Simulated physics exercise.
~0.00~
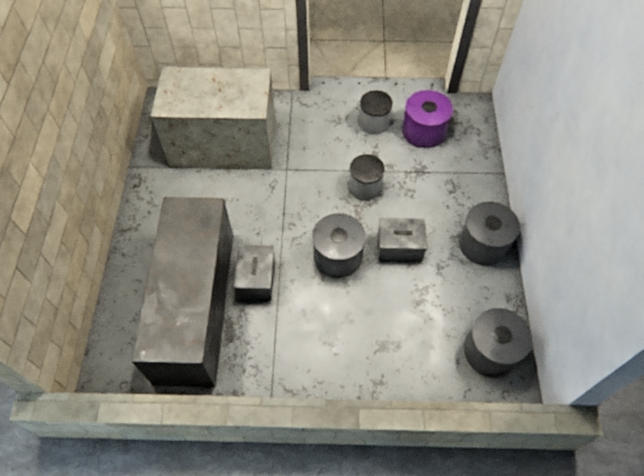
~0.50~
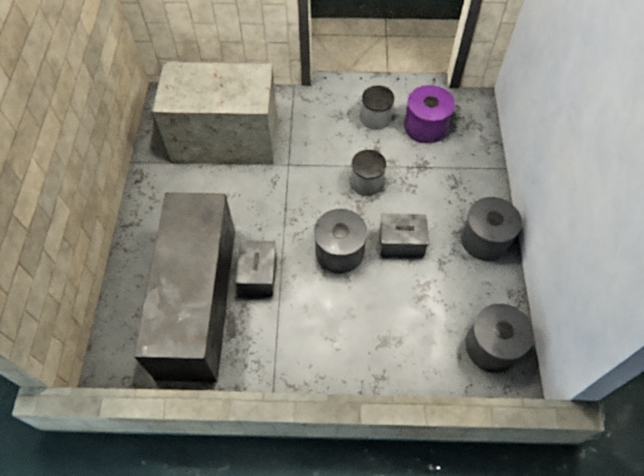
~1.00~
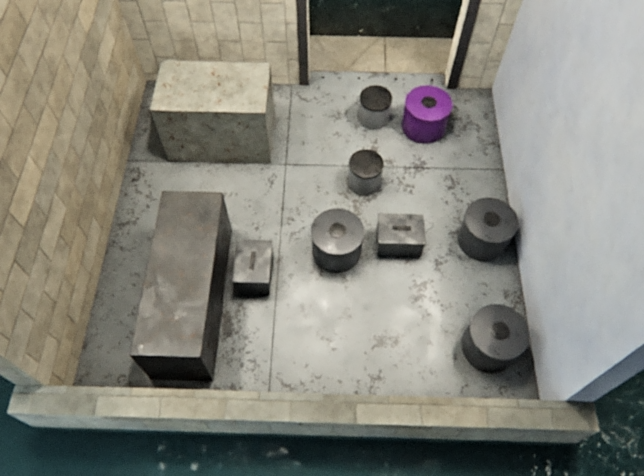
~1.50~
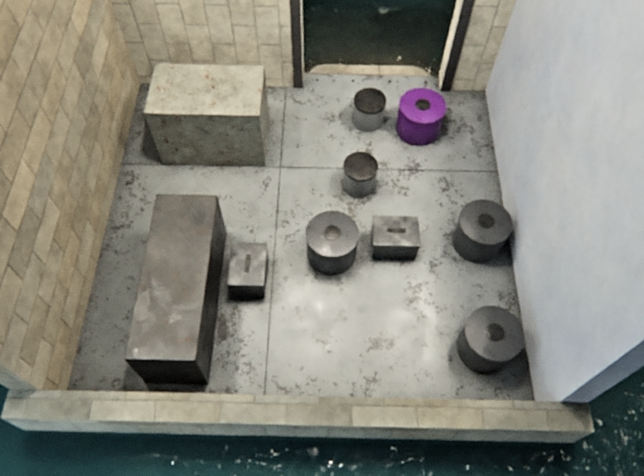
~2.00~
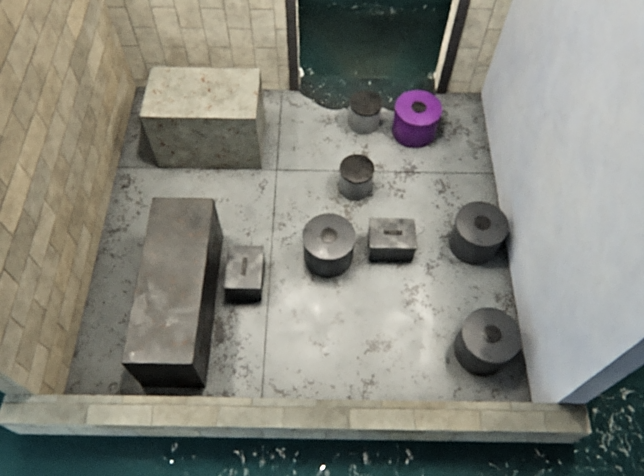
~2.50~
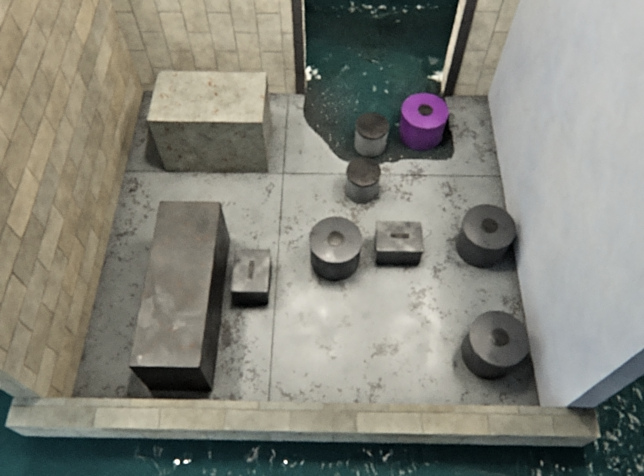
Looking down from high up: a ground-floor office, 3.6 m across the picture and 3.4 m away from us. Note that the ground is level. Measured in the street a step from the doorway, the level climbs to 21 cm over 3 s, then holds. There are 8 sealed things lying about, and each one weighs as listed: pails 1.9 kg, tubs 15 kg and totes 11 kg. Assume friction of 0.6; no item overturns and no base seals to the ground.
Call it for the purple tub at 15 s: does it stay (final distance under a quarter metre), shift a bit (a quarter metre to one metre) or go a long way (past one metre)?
Goes a long way.
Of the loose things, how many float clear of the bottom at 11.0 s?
At that moment 8.
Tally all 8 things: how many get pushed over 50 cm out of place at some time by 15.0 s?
The tally stands at 8.
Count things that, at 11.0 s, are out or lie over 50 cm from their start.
8.
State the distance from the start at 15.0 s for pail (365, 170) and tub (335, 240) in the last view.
First 200 cm, then 80 cm.
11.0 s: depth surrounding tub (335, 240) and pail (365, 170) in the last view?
Close to 18 and 17 centimetres.
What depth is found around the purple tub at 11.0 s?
Roughly 19 cm deep.
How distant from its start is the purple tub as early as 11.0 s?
By then it has shifted roughly 200 cm.
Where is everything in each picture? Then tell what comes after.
In the first picture, the purple tub at (429, 107) rests on the ground; water covers 0.0 m2; 0 of 8 have shifted.
In the second picture, the purple tub at (431, 102) rests on the ground; water covers 0.0 m2; 0 of 8 have shifted.
In the third picture, the purple tub at (429, 103), on the bottom; water covers 0.0 m2; 0 of 8 have shifted.
In the fourth picture, the purple tub at (423, 105) rests on the ground; water covers 0.0 m2; 0 of 8 have shifted.
In the fifth picture, the purple tub at (419, 107), on the bottom; water covers 0.2 m2; 0 of 8 have shifted.
In the sixth picture, the purple tub at (425, 110), on the bottom; water covers 0.9 m2; 1 of 8 have shifted.
After 3.5 s the purple tub is near (435, 123), 0.2 m from its start, aground; 2 afloat.
After 6.8 s the purple tub is near (508, 278), 1.9 m from its start, afloat; 8 afloat.
After 11.0 s the purple tub is near (470, 284), 1.9 m from its start, afloat; 8 afloat.
After 15.0 s the purple tub is near (469, 270), 1.8 m from its start, afloat; 8 afloat.
